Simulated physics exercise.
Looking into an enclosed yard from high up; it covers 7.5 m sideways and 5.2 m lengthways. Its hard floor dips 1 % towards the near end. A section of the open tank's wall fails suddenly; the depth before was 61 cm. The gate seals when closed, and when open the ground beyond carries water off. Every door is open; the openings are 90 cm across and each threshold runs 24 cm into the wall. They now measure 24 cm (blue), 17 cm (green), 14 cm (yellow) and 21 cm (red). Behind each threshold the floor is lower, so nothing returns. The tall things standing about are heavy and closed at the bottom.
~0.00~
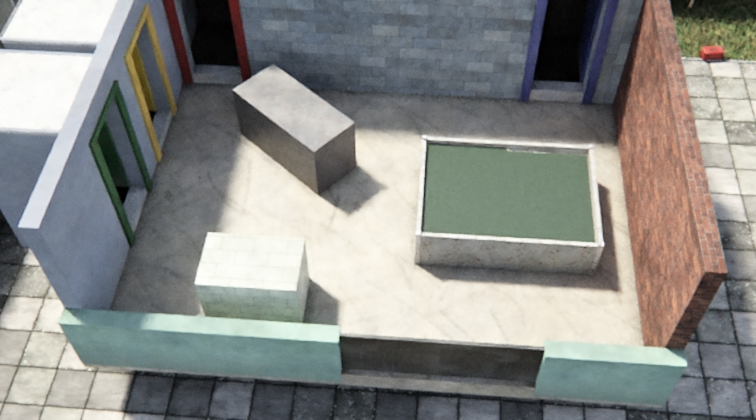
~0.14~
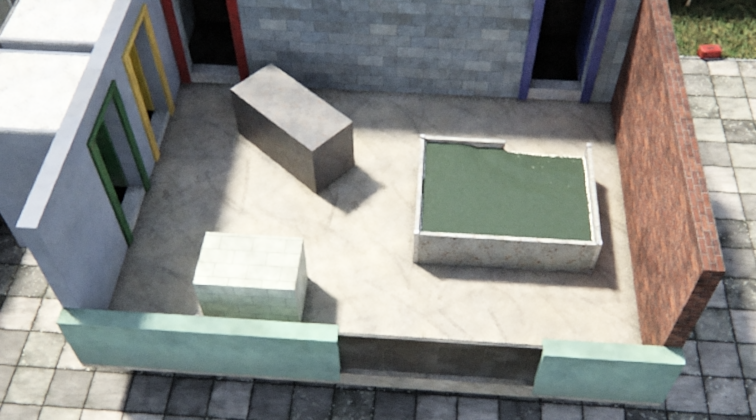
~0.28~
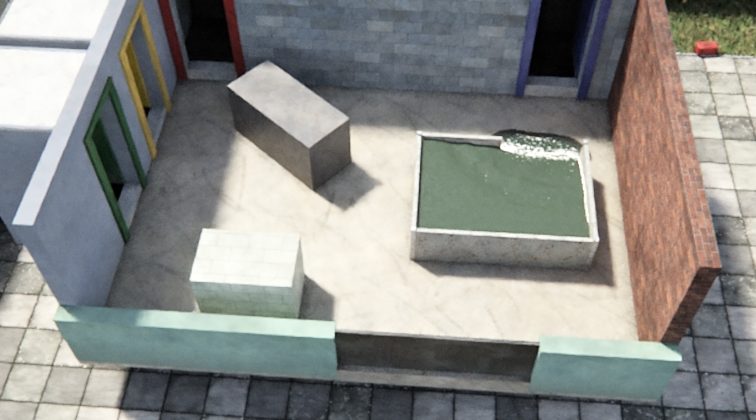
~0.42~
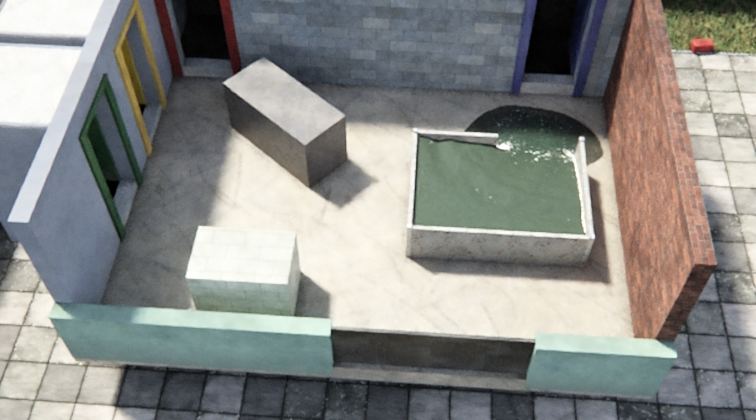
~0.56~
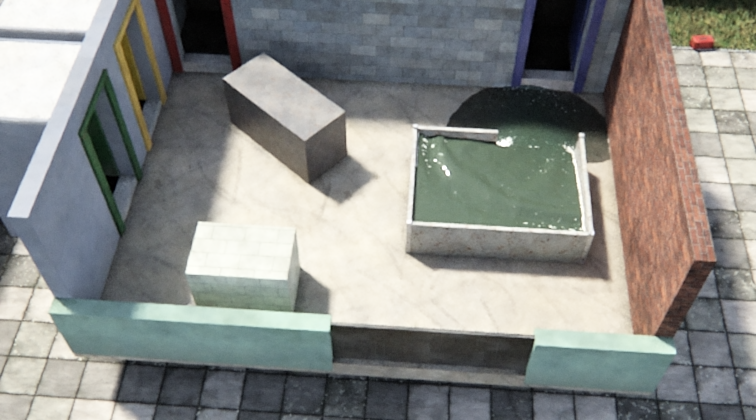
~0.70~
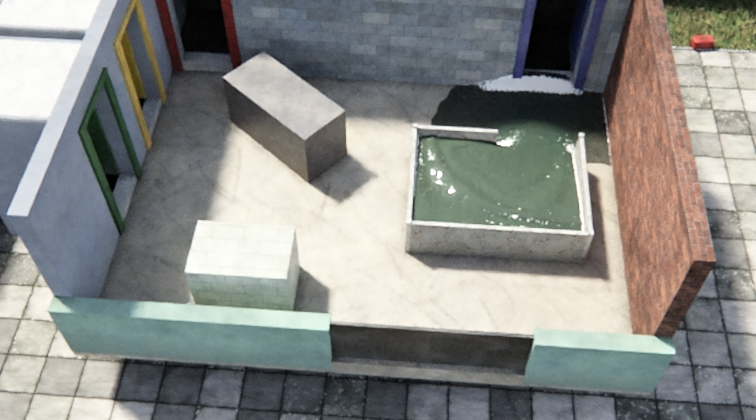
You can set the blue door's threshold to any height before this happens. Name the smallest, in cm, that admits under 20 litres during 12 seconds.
Some 36 cm above the ground.
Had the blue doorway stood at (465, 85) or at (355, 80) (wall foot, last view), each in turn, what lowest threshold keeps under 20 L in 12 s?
About 18 and 10.0 cm.
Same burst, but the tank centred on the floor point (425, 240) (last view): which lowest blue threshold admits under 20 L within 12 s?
Then roughly 23 cm.
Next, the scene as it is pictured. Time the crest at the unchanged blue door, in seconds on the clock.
Near 1.8 s.
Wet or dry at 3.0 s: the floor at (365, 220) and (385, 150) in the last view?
In turn: Still dry, wet.
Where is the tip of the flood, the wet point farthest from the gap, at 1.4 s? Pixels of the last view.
At about (388, 87).
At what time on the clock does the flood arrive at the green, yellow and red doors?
Green 5.0 s, yellow 4.0 s, red 3.0 s.
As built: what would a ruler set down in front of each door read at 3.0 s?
In cm: Blue 31, green 0, yellow 0, red 1.
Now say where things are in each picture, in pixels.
The open tank at (508, 192) is whole and still, 61 cm deep; the blue door at (565, 57) is dry, in the first picture.
Water pours out on the far side and has run 0.3 m, to a hidden place; about 8 cm deep outside, 61 cm at the back, in the second picture.
The gap is on the far side, the front 0.8 m out at (511, 134); the back of the open tank holds 61 cm, in the third picture.
The gap is on the far side, the front 1.3 m out at (503, 110); the back of the open tank holds 61 cm, in the fourth picture.
The gap is on the far side, the front 1.7 m out at (496, 88); the back of the open tank holds 60 cm, in the fifth picture.
The front is at (522, 74), 1.8 m from the gap on the far side; 4.0 m2 of floor is wet, 54 cm left at the back; water is at the blue door at (556, 45), in the sixth picture.
After 1.4 s water covers 15 % of the floor, deepest (48 cm) near (599, 106); 39 cm at the blue door, 30 litres in over its 24 cm threshold.
After 3.0 s water covers 35 % of the floor; 31 cm at the blue door, 139 litres in over its 24 cm threshold.
After 12.0 s water covers 95 % of the floor, deepest (13 cm) near (155, 333); 6 cm at the blue door, 155 litres in over its 24 cm threshold.
At the blue door as built, the water arrived by 0.6 s and peaked near 43 cm at 1.8 s.
Run again over the same 12 s with other heights there, 70 litres in over 30 cm, 5 litres over 40.5 cm. The limit of 20 litres is kept from about 36 cm up.
